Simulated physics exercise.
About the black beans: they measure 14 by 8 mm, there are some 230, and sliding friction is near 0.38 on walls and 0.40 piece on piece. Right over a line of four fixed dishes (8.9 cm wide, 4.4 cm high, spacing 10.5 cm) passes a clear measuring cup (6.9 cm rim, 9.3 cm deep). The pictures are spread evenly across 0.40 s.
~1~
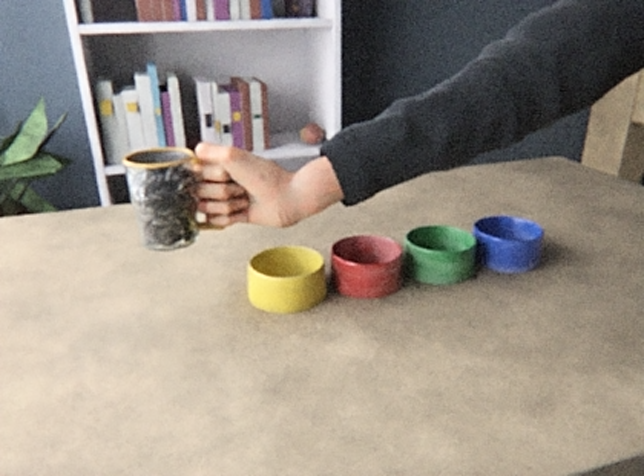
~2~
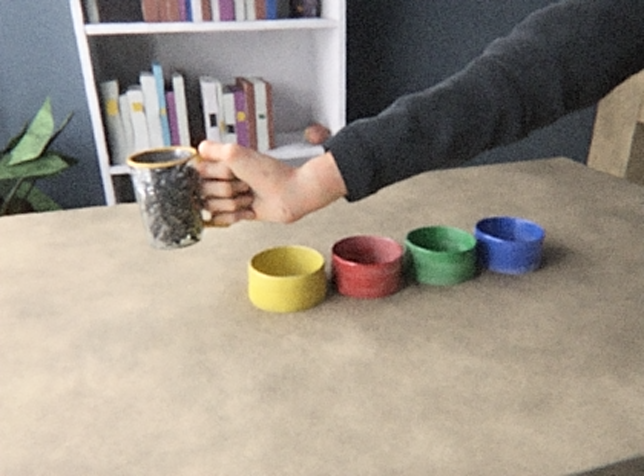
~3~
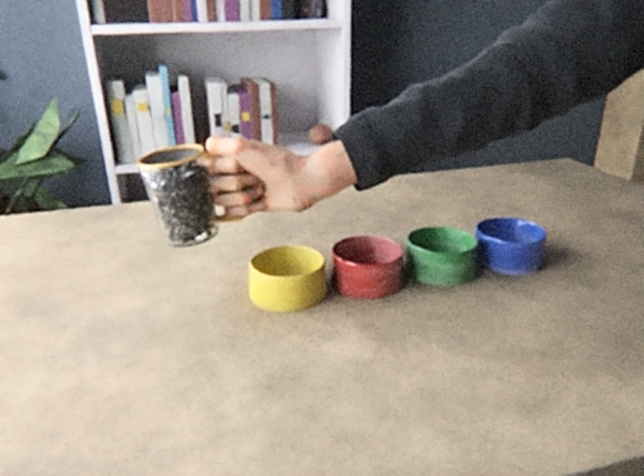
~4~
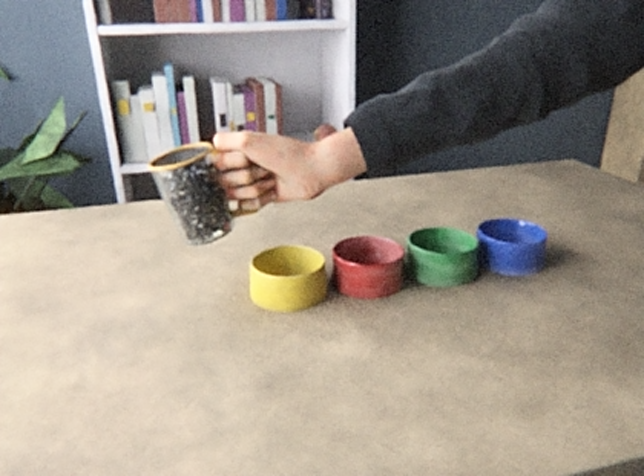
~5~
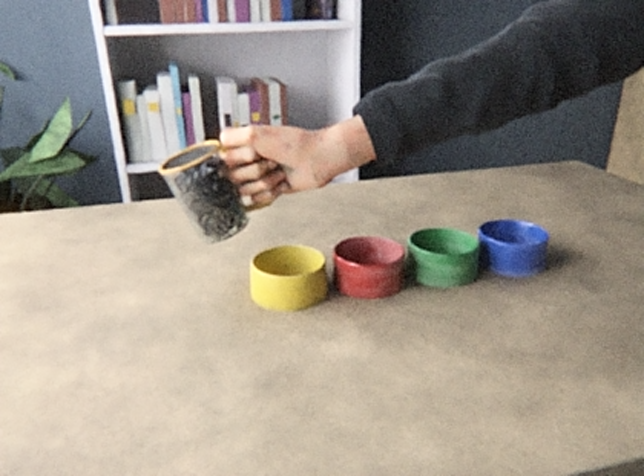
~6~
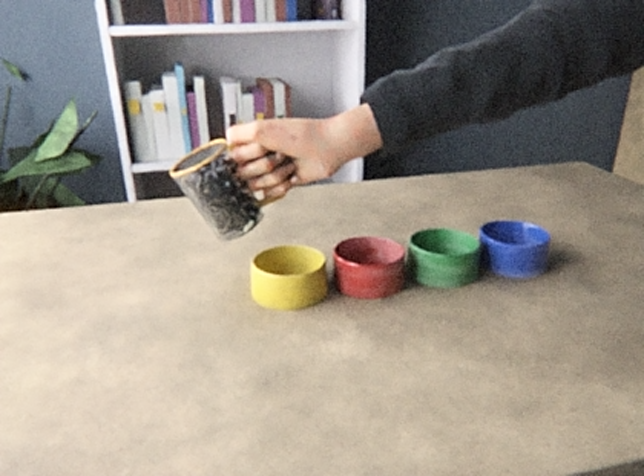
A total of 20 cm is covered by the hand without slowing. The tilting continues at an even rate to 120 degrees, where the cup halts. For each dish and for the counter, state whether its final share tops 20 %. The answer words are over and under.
Red dish: Under. Blue dish: Under. Green dish: Under. Yellow dish: Over. Counter: Under.
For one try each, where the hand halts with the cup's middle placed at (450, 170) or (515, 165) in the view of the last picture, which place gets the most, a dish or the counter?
Try 1 - red; try 2 - red.
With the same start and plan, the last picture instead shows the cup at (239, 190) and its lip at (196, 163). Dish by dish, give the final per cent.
Final shares - red 0 %, blue 0 %, green 0 %, yellow 100 %.
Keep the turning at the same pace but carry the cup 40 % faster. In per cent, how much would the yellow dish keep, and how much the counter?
Shares: Yellow 100, counter 0.
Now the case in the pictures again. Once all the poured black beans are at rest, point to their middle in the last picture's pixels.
Somewhere near (288, 272) in the last picture.
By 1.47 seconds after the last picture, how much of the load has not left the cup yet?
Roughly 15 in a hundred.
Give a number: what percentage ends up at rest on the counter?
Estimate: Close to 0 %.
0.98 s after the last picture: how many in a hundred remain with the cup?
Roughly 95 percent.
Then, 0.60 s after the last picture, tilt 70 degrees; cup holds 100 %.
Then, 0.98 s after the last picture, tilt 100 degrees; cup holds 95 %, yellow 5 %.
Then, 1.47 s after the last picture, tilt 120 degrees; cup holds 15 %, yellow 85 %.
In the end, red 0 %, blue 0 %, green 0 %, yellow 100 %, counter 0 %.
